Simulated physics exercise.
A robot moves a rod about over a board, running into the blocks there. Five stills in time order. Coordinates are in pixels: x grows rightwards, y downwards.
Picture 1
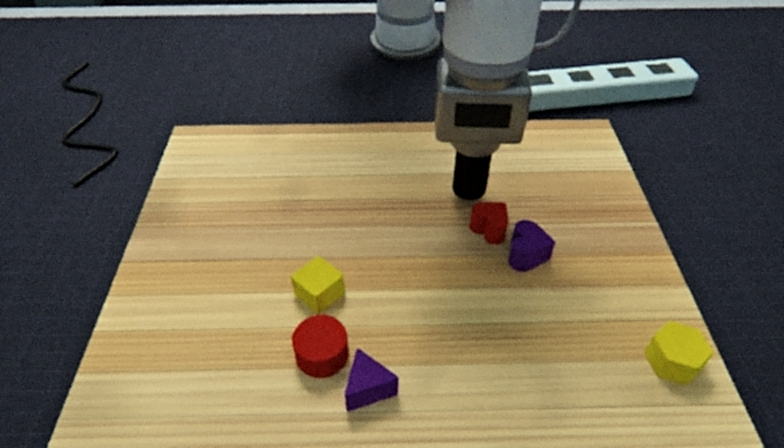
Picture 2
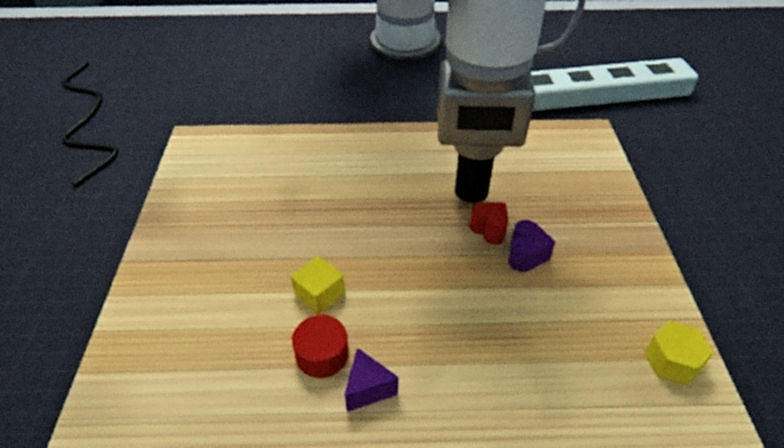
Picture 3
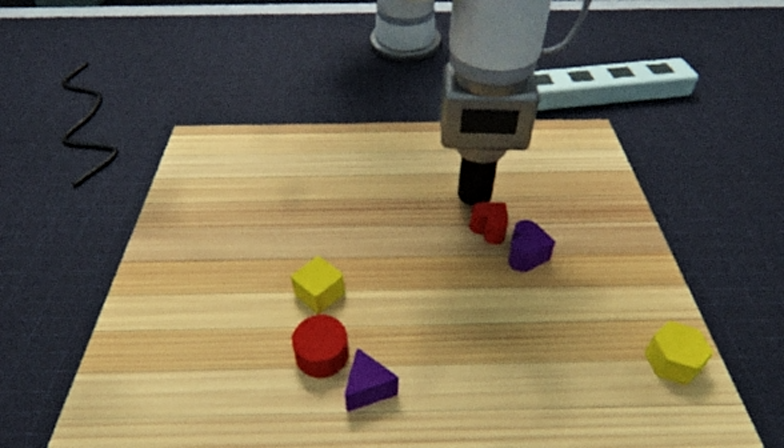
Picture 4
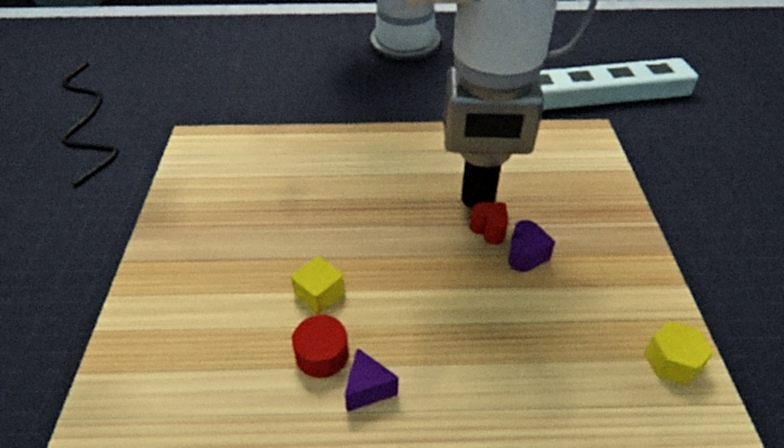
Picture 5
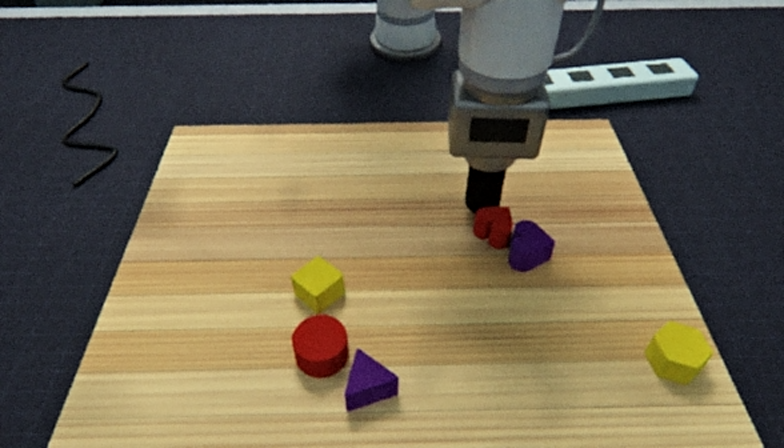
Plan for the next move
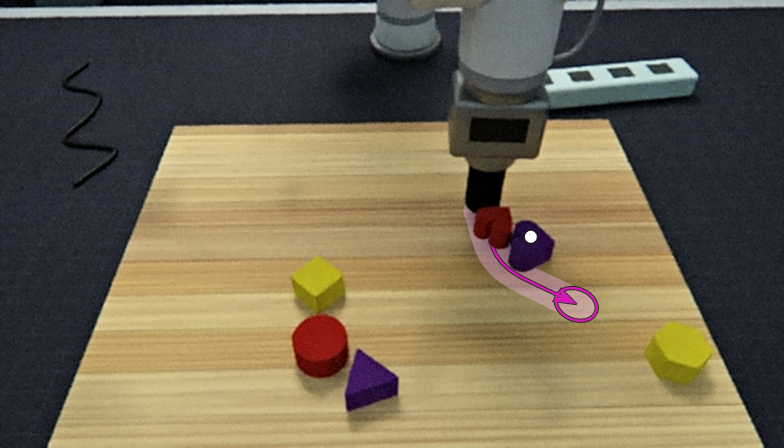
A robot arm moves its black rod slightly forward and right, nudging the red heart block.
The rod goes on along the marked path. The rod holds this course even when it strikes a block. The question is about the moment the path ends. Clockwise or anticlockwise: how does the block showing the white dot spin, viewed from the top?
Counterclockwise rotation.
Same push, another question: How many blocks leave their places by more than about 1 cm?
Going by the path, two blocks will move.
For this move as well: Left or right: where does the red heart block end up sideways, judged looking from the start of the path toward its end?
Picture yourself facing from the start of the path to its end: The red heart block moves off to your right.
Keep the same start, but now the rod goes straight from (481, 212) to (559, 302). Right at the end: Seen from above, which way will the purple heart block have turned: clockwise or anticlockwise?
Direction: Anticlockwise.
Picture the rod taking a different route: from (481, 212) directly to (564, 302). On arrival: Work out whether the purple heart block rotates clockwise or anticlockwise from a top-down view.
The answer is counter-clockwise.
Path on the board, from (481, 212) over (493, 247) and (526, 280) to (576, 304); the dot is on the purple heart block.
What follows on the original path. One third of the way, rod (494, 239); red heart block (516, 253), turned 25° anticlockwise; purple heart block (547, 247), turned 35° anticlockwise.
Two thirds of the way, rod (529, 271); red heart block (547, 290); purple heart block (558, 248), turned 45° anticlockwise.
At the end, rod (580, 295); red heart block (570, 313), turned 30° clockwise; purple heart block (568, 250), turned 75° anticlockwise; yellow hexagonal block in place.
